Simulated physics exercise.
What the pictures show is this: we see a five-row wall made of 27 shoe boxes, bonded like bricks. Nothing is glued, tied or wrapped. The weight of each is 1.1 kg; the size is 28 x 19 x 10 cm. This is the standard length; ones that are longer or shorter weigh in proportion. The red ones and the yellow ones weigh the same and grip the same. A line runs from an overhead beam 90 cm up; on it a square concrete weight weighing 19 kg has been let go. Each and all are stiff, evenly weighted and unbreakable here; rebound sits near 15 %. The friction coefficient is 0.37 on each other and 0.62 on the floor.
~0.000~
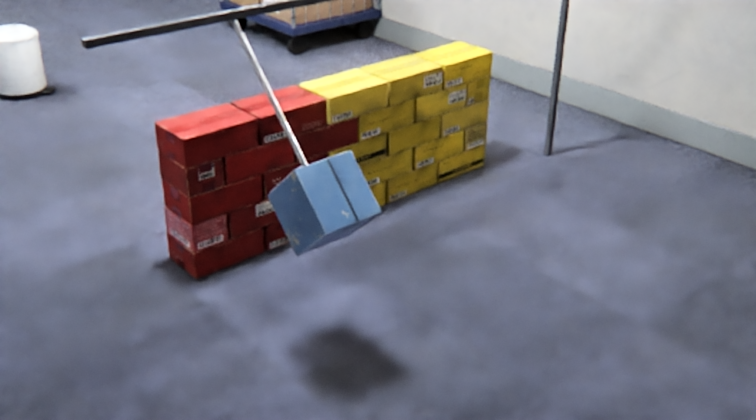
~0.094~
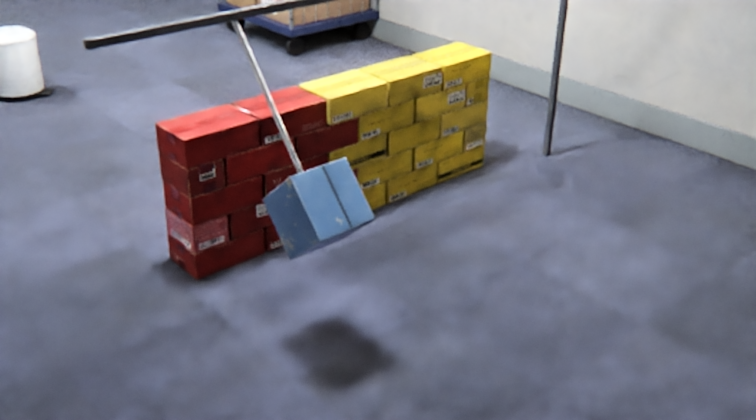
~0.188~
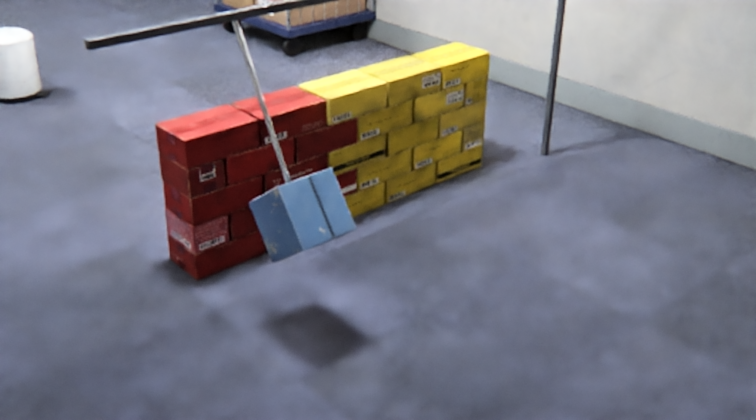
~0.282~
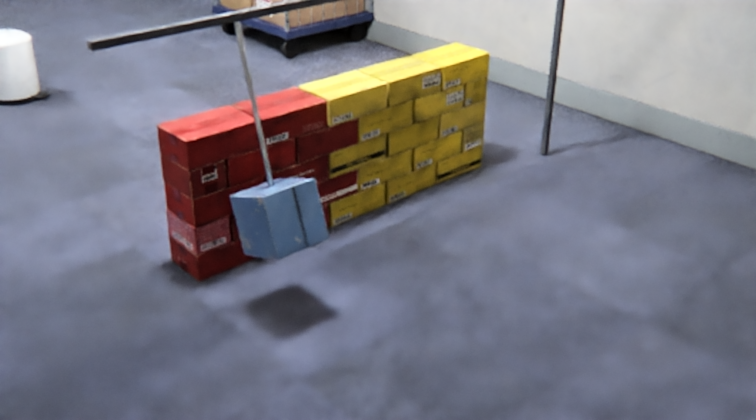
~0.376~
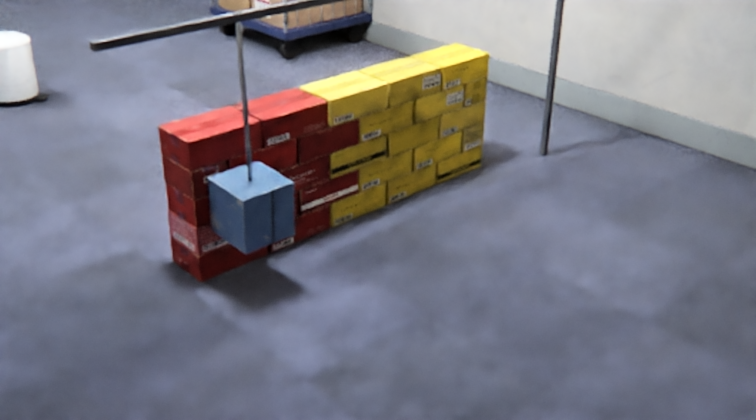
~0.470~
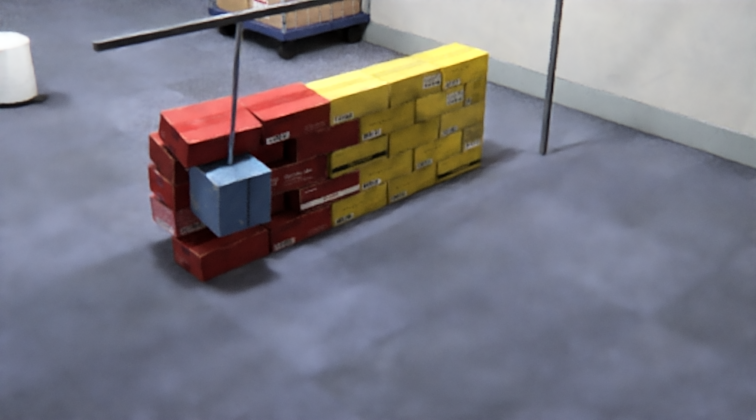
Grey-floored room, a blue box on a line swinging leftward into a red-and-yellow box wall, shoving red boxes at its left end.
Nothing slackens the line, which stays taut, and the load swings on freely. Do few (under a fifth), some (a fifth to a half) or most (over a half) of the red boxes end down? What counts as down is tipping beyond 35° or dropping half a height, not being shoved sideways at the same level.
Most.
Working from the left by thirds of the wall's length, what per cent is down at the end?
Going left to right, I get 80, 30 and 0 percent.
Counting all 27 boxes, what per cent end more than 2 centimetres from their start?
The share is 35 per cent.
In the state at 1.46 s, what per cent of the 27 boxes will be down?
35 %.
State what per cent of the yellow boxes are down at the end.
Share down, yellow: 10 percent.
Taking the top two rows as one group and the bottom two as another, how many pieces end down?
6 and 2.
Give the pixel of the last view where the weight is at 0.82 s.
Near (195, 156).
Around 0.82 s, line 30° past plumb; 5 of the 12 red boxes down (5 of 27 in all colours); top red box tipped 19°; top yellow box tipped 18°.
Around 1.46 s, line 26° before plumb; 8 of the 12 red boxes down (9 of 27 in all colours); top red box tipped 4°, 23 cm lower; top yellow box upside down.
Finally (4.0 s), line 30° past plumb; 9 of the 12 red boxes down (10 of 27 in all colours); top red box on its side; top yellow box upside down. That is 75 per cent. Seen by the last camera, middles, top red box near (253, 120), top yellow box near (311, 142).
